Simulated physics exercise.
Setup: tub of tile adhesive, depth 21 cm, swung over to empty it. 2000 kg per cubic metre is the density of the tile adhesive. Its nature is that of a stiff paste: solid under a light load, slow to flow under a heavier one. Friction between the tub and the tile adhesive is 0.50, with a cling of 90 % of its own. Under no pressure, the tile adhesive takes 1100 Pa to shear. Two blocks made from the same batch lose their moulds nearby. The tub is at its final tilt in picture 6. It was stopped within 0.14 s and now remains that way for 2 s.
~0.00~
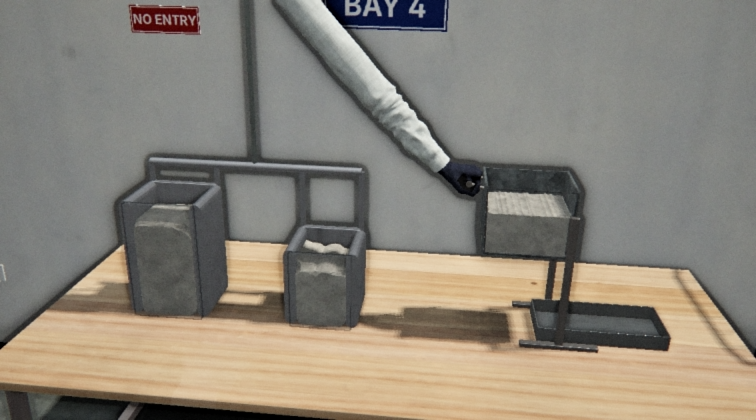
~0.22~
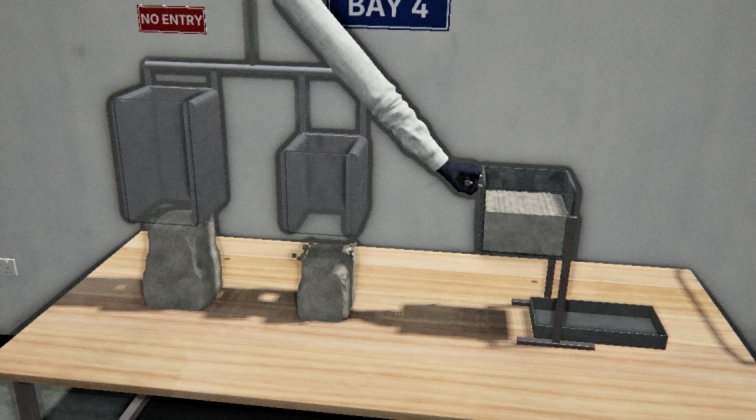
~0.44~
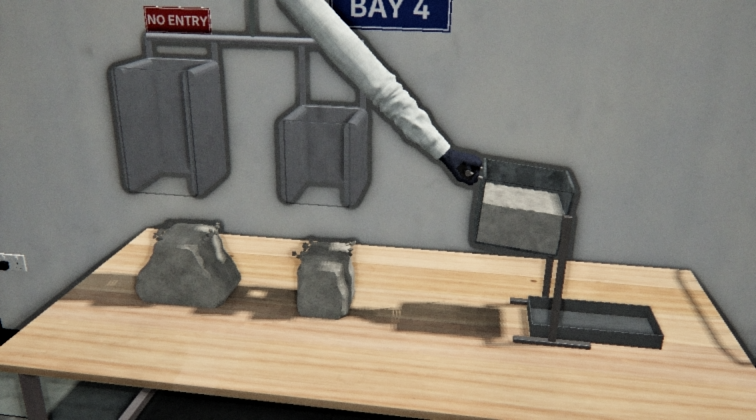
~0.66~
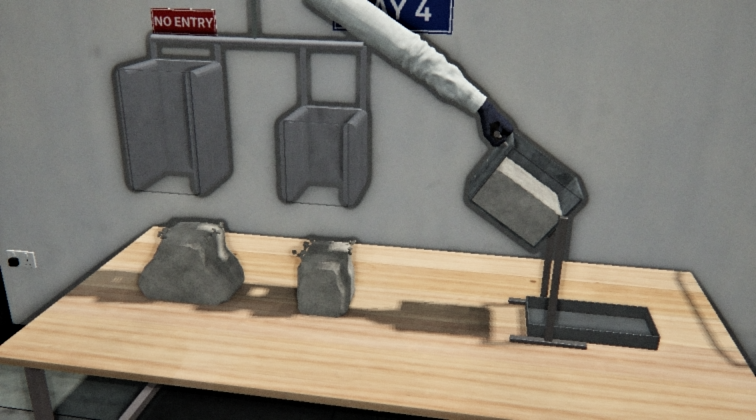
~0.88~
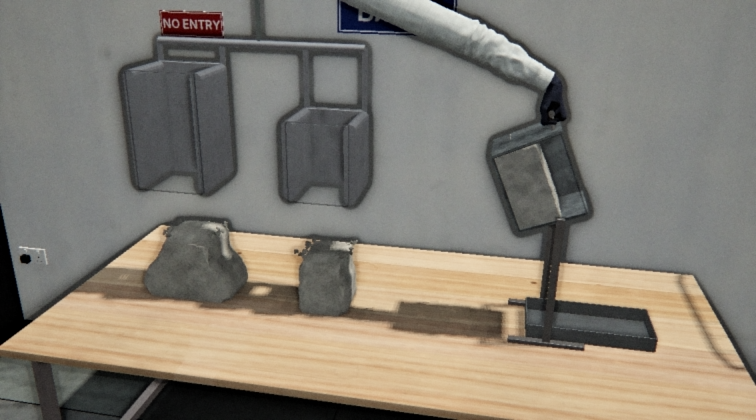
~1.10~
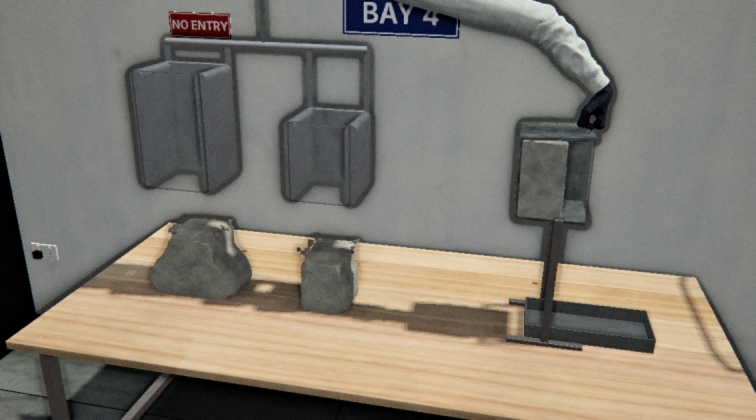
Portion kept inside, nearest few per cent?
Near 100 %.
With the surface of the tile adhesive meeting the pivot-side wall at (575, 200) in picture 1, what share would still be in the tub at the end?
About 60 per cent.
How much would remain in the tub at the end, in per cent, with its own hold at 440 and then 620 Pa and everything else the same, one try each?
Expect about 55 in a hundred, then about 60 in a hundred.
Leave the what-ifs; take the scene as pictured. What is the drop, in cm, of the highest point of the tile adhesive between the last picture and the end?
Roughly 4 cm.
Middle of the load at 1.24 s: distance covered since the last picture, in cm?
Some 1 cm.
After 1.24 s, the tub is at 89 degrees and holds 100 %.
After 1.41 s, the tub is at 89 degrees and holds 100 %.
After 1.58 s, the tub is at 89 degrees and holds 100 %.
After 1.75 s, the tub is at 89 degrees and holds 100 %.
After 3.10 s, at the end, the tub is at 89 degrees and holds 100 %.
